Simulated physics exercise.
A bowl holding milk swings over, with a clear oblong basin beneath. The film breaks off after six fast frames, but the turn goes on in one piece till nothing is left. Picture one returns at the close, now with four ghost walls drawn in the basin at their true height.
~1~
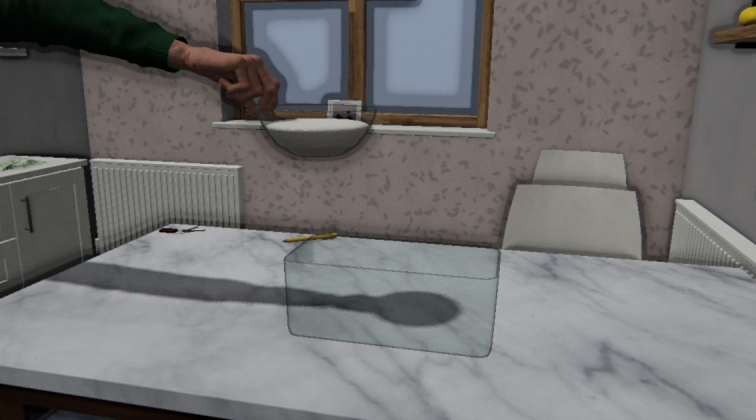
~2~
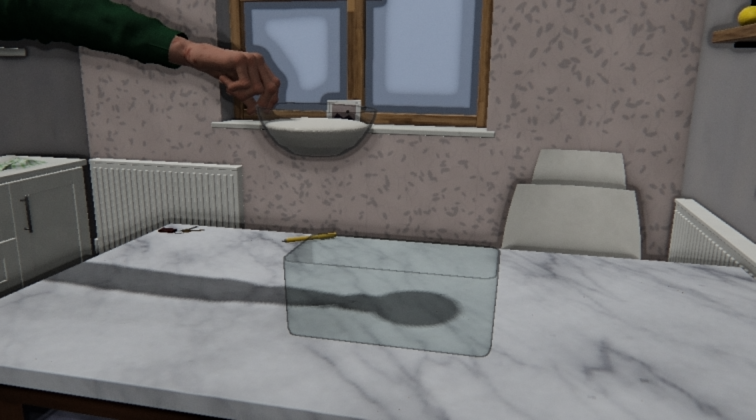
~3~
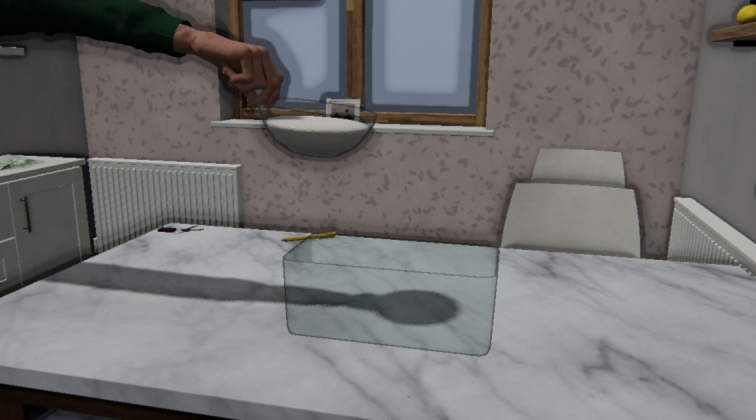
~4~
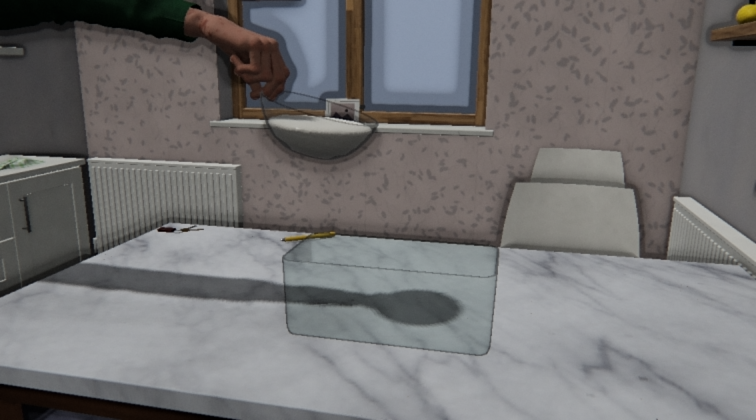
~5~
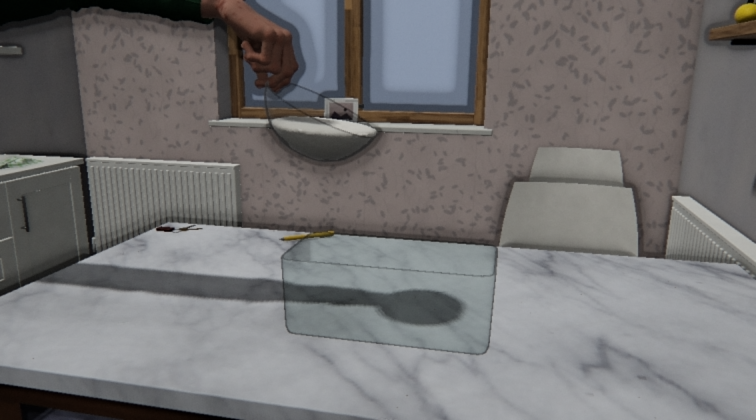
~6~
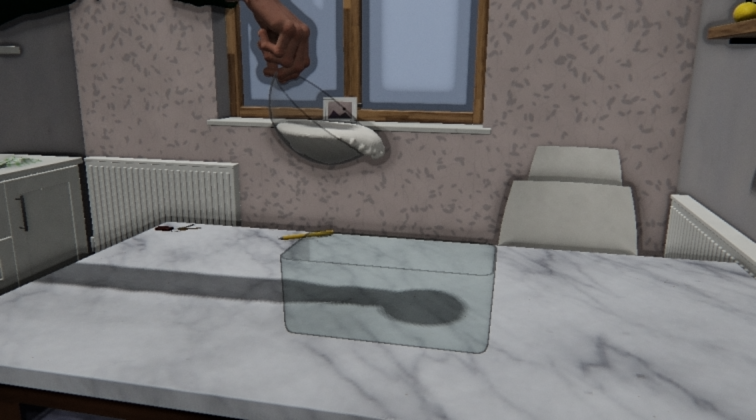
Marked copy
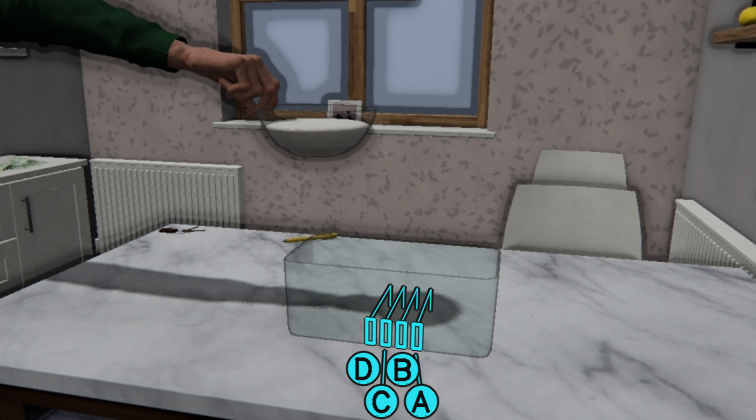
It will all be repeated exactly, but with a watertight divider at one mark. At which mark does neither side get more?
Go for B.
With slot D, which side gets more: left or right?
The right one.
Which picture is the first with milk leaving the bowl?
Picture 5.
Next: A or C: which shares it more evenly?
C.
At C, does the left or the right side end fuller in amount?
The right side.
On the marked copy, A at (415, 354); B at (400, 352); C at (384, 350); D at (369, 348).
With A, about 75 % ends left of the wall and 21 % right of it; 4 % is lost outside.
With B, about 52 % ends left of the wall and 46 % right of it.
With C, about 31 % ends left of the wall and 68 % right of it.
With D, about 21 % ends left of the wall and 78 % right of it.
